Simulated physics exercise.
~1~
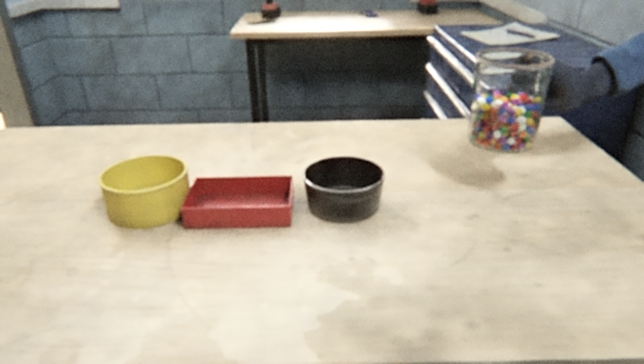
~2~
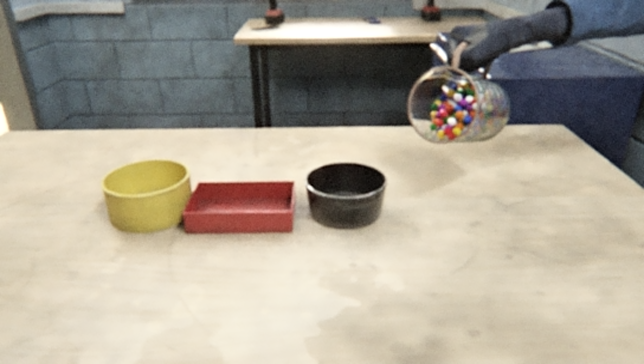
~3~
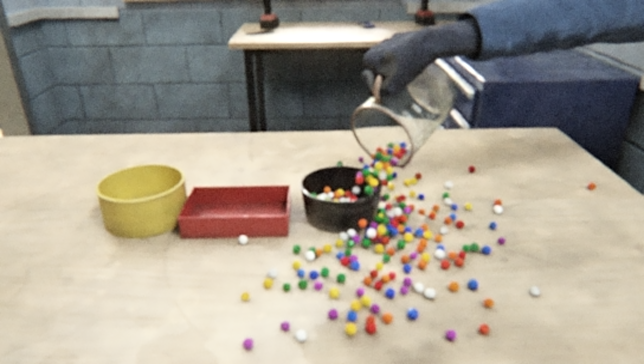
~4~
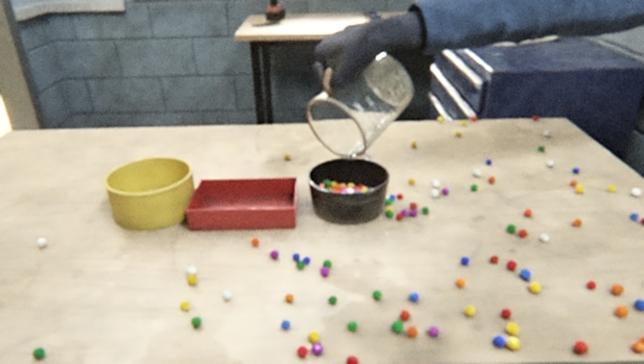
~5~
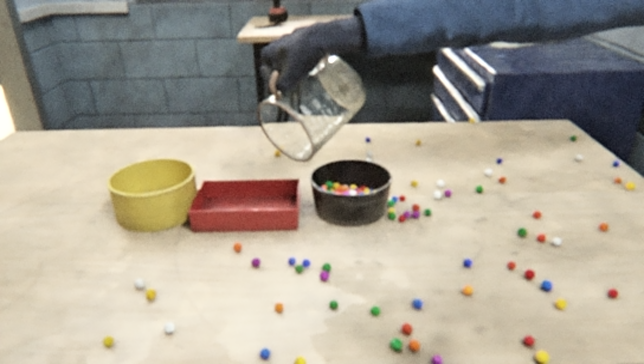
A dark-gloved, blue-sleeved arm reaches in from the right, holding a clear jug of multicoloured marbles above a pale table in a room with blue block walls, seen from the front and slightly above. A yellow pot stands on the left, a red tin beside it and a black dish to their right. The arm moves the jug left and tips it onto its side. Marbles pour over the black dish, some landing inside while many scatter across the tabletop. The emptied jug moves further left, still tipped, leaving marbles in the black dish and others strewn around, with the pot and tin seemingly empty.
